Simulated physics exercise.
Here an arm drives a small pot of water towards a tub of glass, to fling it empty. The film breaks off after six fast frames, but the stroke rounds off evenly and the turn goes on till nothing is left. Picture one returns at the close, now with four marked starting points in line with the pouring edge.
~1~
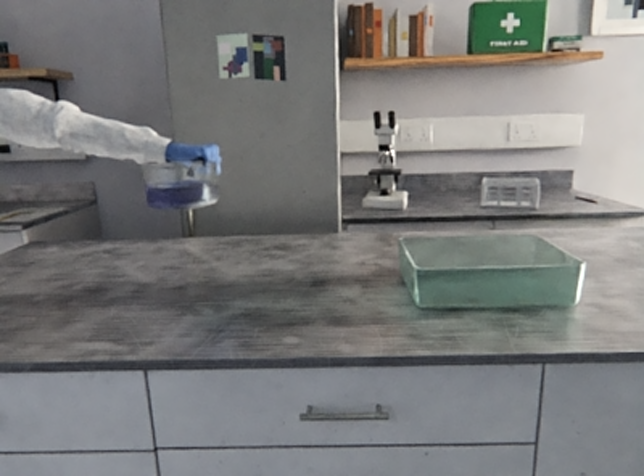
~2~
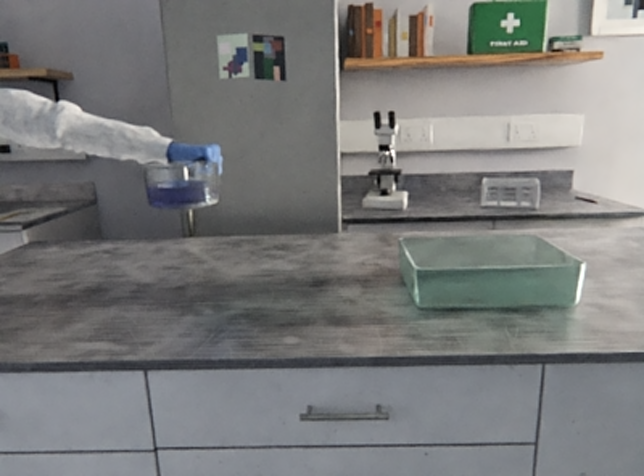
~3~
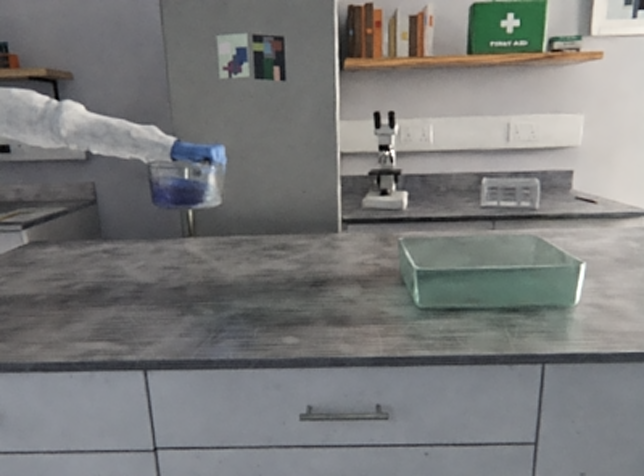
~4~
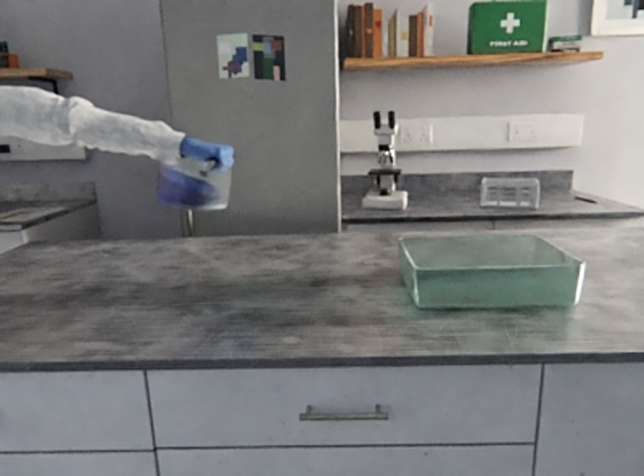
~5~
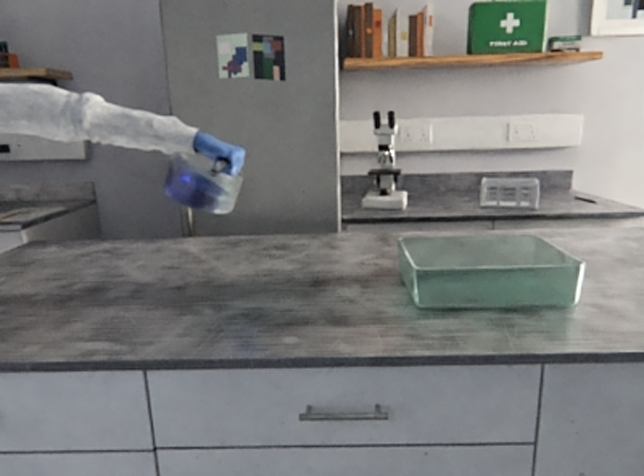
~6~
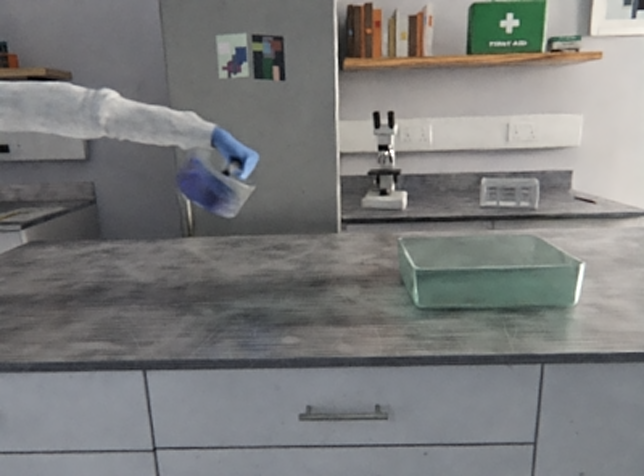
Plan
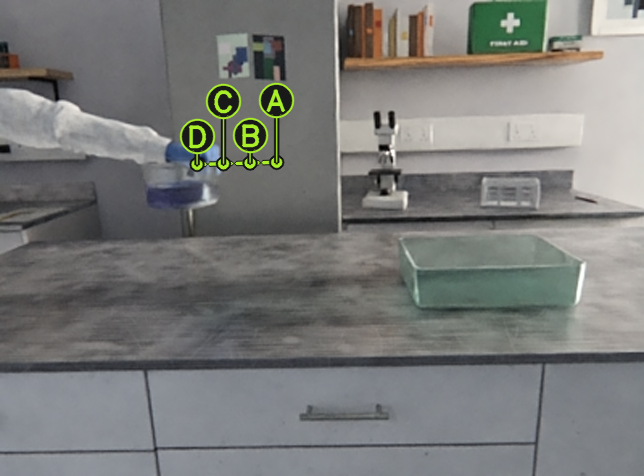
A blue-gloved arm holding a small clear pot of blue liquid, moving it slightly right and tilting it above a grey lab bench.
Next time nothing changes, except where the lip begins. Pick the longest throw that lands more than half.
Use spot B.
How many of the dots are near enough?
Two of the four.
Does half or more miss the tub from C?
Yes, that goes wrong.
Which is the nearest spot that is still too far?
That would be C.
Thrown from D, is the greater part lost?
Yes.
In lime, A at (276, 162); B at (250, 163); C at (223, 163); D at (197, 164).
With A, about 70 % lands in the tub, 3 % falls short and 27 % goes beside or beyond.
With B, about 71 % lands in the tub, 14 % falls short and 15 % goes beside or beyond.
With C, about 13 % lands in the tub, 82 % falls short and 5 % goes beside or beyond.
With D, about 0 % lands in the tub, 92 % falls short and 8 % goes beside or beyond.
